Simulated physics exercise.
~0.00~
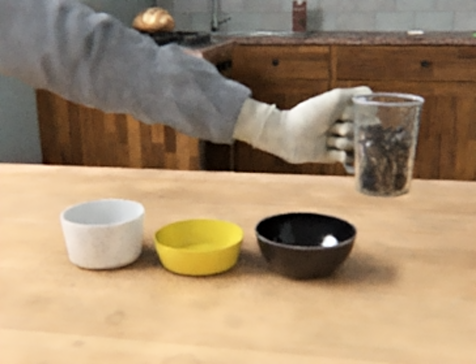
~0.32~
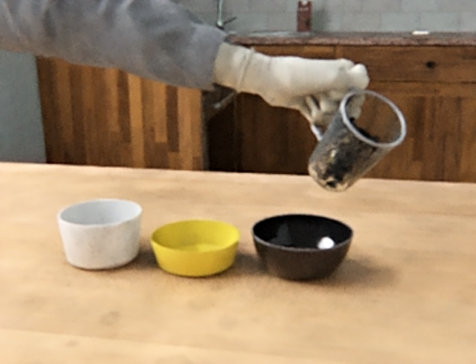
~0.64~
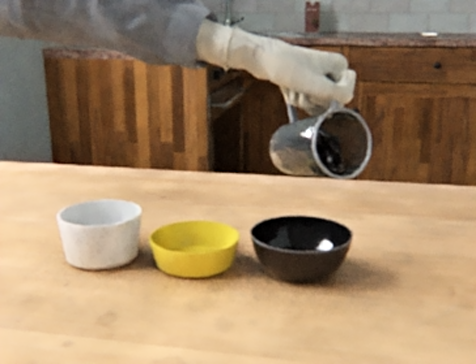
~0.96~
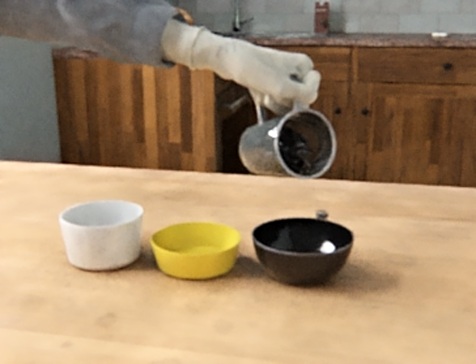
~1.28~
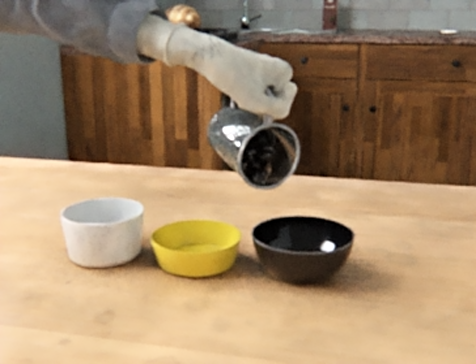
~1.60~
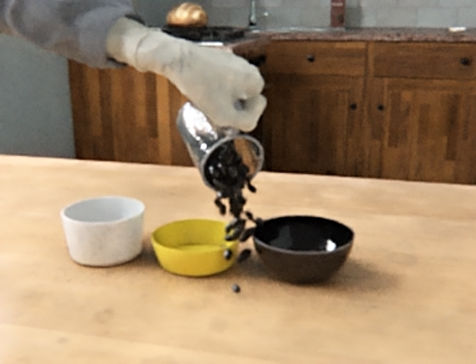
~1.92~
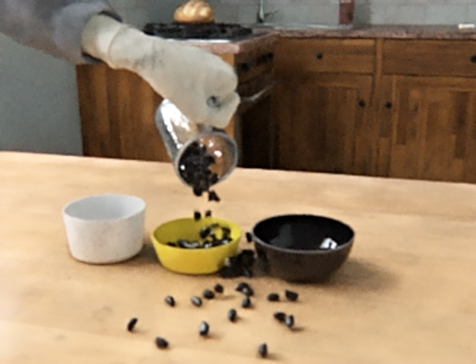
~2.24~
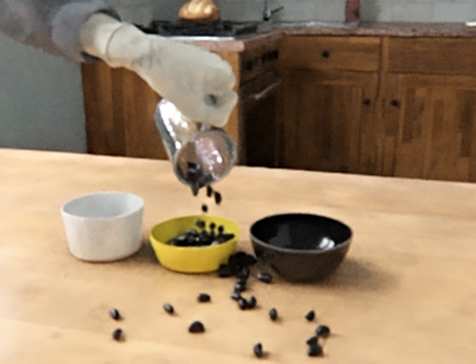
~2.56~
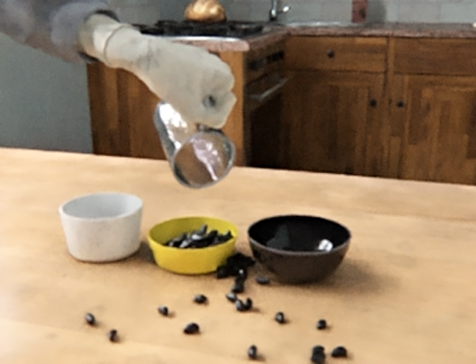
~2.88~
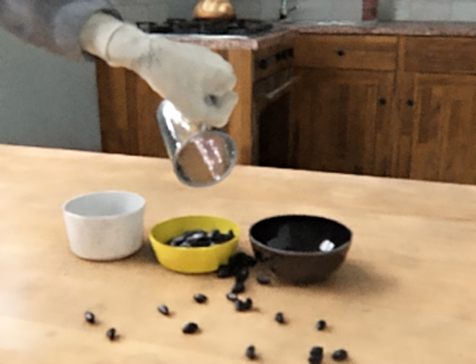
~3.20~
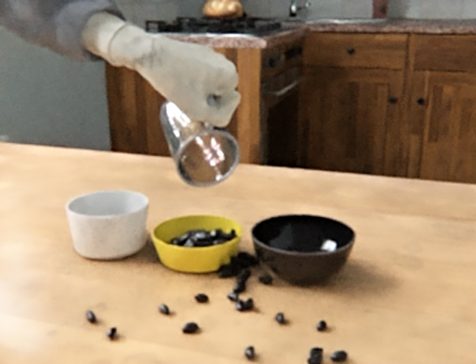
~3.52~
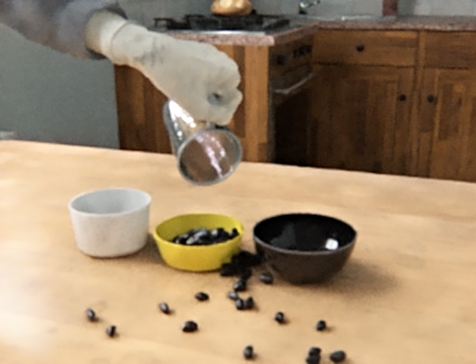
Gloved hand moving a clear cup left and tipping black beans into a yellow dish, with some scattering across the wooden table.
